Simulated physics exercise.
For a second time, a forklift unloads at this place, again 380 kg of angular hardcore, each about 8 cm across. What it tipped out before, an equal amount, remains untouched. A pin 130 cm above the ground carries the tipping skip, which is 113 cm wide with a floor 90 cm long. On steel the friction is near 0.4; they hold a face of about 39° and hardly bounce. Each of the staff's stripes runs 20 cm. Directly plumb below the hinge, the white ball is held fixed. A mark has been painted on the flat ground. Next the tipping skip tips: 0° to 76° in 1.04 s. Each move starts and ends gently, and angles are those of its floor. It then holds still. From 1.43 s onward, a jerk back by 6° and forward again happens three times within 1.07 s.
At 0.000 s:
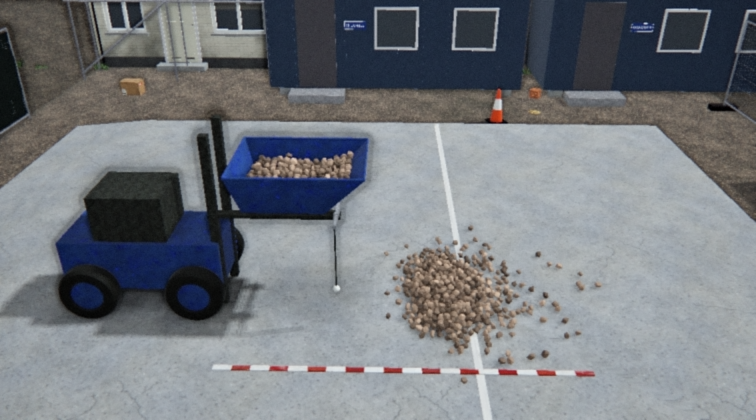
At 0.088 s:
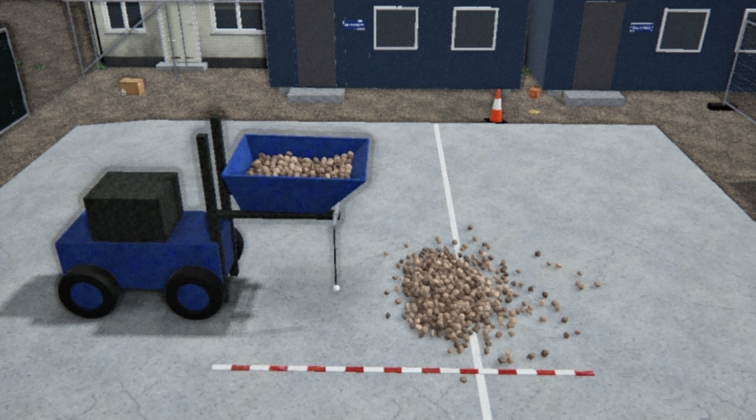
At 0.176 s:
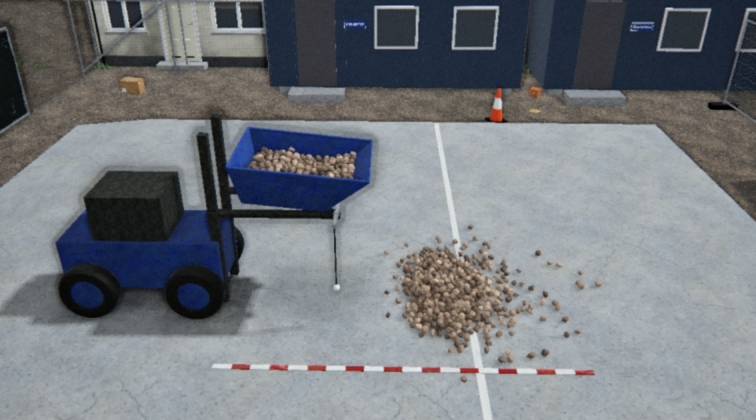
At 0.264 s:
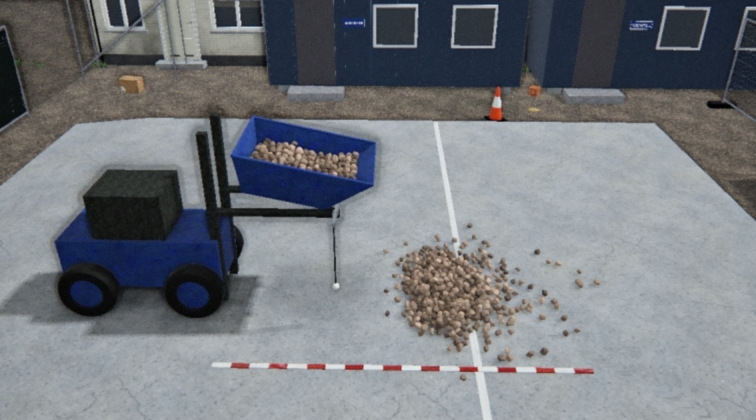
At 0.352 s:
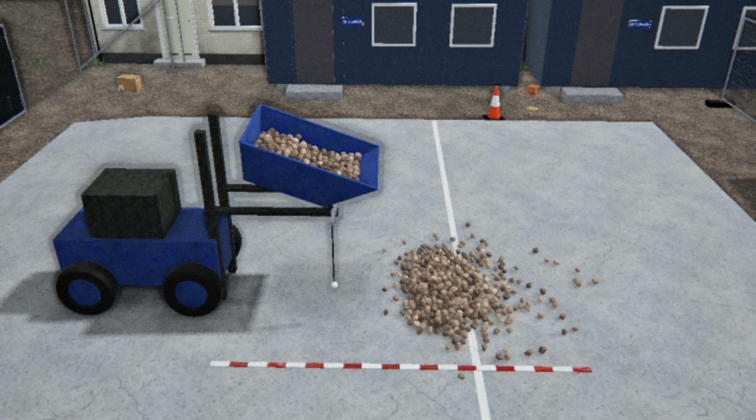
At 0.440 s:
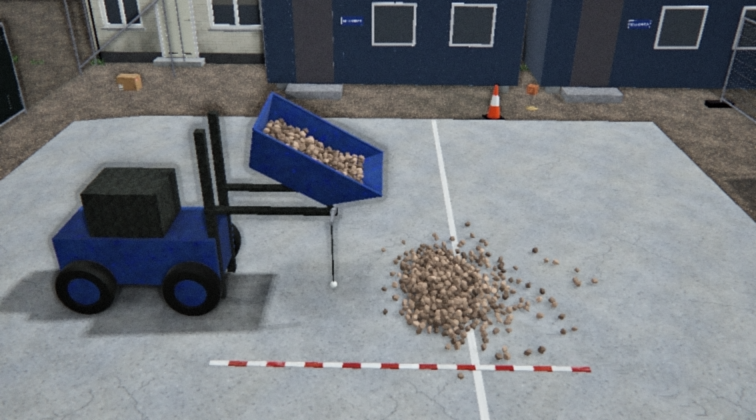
At the start, a blue forklift on a pale concrete yard holds a level blue skip of brownish stones, beside a heap of similar stones on the ground. The skip then tilts, slightly at first and then more steeply, its left end rising while the forklift stays in place and the load remains inside.
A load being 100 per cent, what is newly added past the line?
About 31 per cent is added.
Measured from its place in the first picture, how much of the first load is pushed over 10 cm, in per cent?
Estimate: 15 %, roughly.
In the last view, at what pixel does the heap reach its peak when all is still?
Near (436, 268).
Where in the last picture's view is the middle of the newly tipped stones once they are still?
The centre sits about (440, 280).
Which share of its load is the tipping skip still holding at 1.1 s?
Roughly 85 per cent is still inside.
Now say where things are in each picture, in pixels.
The first picture shows lip at (364, 180), floor tilted 0°, highest stones at (333, 165). The earlier load is highest near (437, 278), 24 cm above ground level, 71 % short of the line, 29 % past the line.
The second picture shows lip at (365, 181), floor tilted 2°, highest stones at (311, 164); the stones move at 0.3 m/s on average.
The third picture shows lip at (369, 183), floor tilted 6°, highest stones at (272, 159); the stones move at 0.6 m/s on average.
In the fourth picture, the tipping skip is at 12°, its lip at (374, 185); the top of the load is at (269, 149); the stones move at 0.8 m/s on average.
The fifth picture shows lip at (377, 189), floor tilted 20°, highest stones at (272, 138); the stones move at 0.9 m/s on average.
In the sixth picture, the tipping skip is at 29°, its lip at (382, 196); the top of the load is at (278, 128); the stones move at 1.1 m/s on average.
After 0.8 s the floor is at 64°; in per cent of one load, 100 in the tipping skip, 71 short of the line, 29 past the line; the foremost stones are at (570, 284).
After 1.1 s the floor is at 76°; in per cent of one load, 83 in the tipping skip, 89 short of the line, 29 past the line; the foremost stones are at (570, 284).
After 3.0 s the floor is at 76°; in per cent of one load, 0 in the tipping skip, 140 short of the line, 60 past the line; the foremost stones are at (576, 275).
After 5.6 s the floor is at 76°; in per cent of one load, 0 in the tipping skip, 140 short of the line, 60 past the line; the foremost stones are at (576, 275). Net gain past the line, 31.
